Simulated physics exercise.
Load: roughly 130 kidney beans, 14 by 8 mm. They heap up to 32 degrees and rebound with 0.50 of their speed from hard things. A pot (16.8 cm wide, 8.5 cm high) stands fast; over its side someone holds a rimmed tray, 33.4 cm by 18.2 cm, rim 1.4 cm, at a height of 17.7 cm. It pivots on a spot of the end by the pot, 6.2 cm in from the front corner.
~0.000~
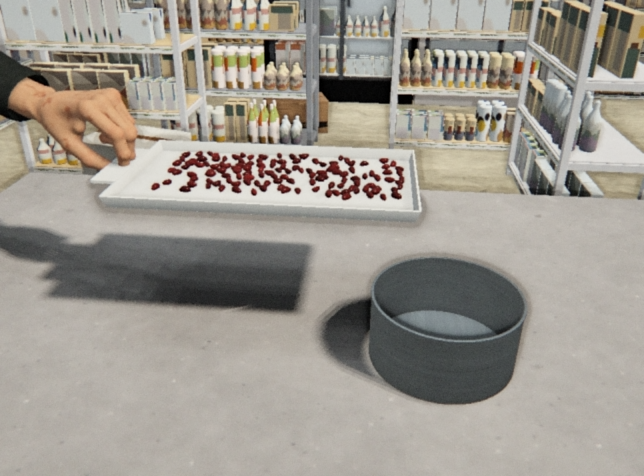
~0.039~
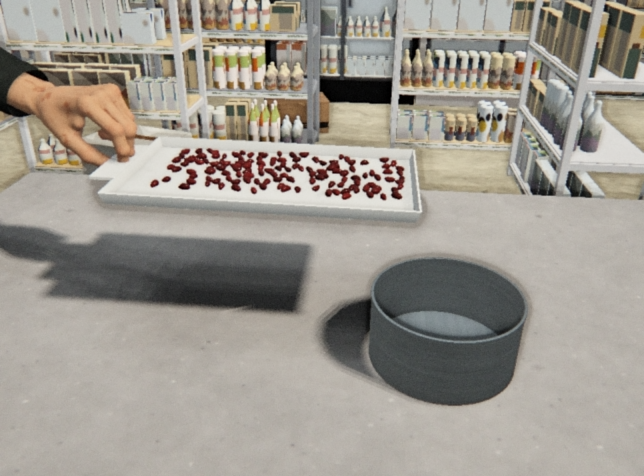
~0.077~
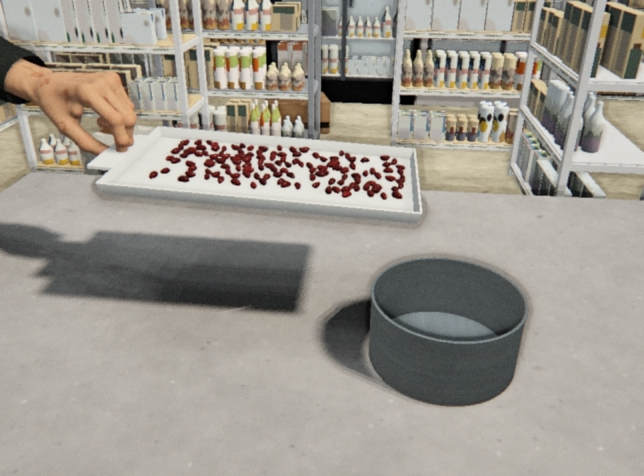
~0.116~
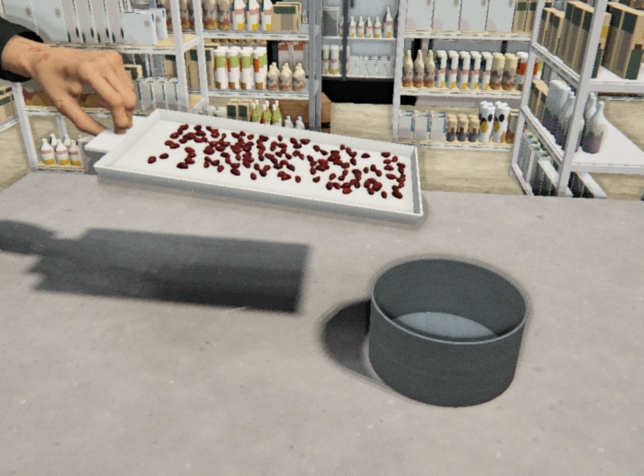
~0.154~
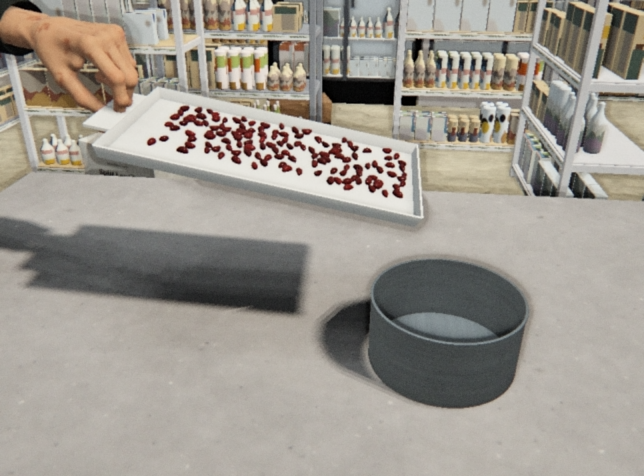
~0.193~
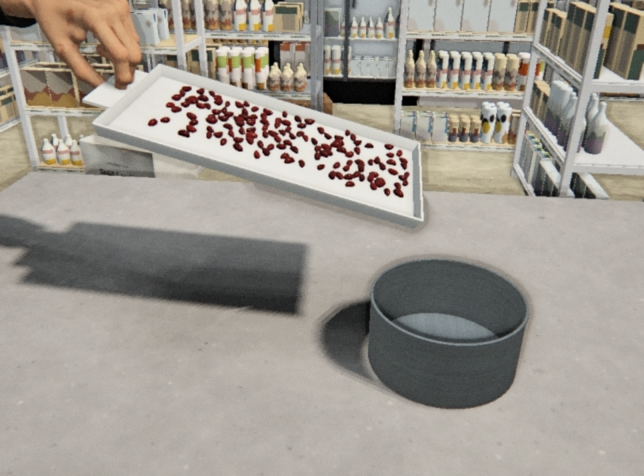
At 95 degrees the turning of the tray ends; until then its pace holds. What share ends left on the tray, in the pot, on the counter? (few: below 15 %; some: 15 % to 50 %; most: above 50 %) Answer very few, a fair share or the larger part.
Left on the tray: Very few; in the pot: The larger part; on the counter: Very few.
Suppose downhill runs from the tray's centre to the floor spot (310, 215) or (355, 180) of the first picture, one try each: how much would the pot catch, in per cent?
Some 80 and 20 per cent.
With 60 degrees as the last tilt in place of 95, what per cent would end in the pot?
It would be near 75 per cent.
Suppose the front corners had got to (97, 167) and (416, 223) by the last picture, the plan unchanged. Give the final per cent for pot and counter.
Pot 75, counter 25.
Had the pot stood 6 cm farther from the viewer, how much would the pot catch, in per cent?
Then about 65 per cent.
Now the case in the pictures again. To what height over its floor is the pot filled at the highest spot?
About 2.0 cm.
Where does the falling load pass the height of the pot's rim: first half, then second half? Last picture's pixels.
First near (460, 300), later near (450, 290).
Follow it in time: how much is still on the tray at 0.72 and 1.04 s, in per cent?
In turn: 30, 0.
Then, at 0.51 s, tilt 55 degrees; the tray holds 100 %, the pot 0 %.
After 0.72 s, tilt 81 degrees; the tray holds 30 %, the pot 30 %.
After 1.04 s, tilt 95 degrees; the tray holds 0 %, the pot 95 %.
By 1.7 s all is still; tray 0 %, pot 95 %, counter 5 %.
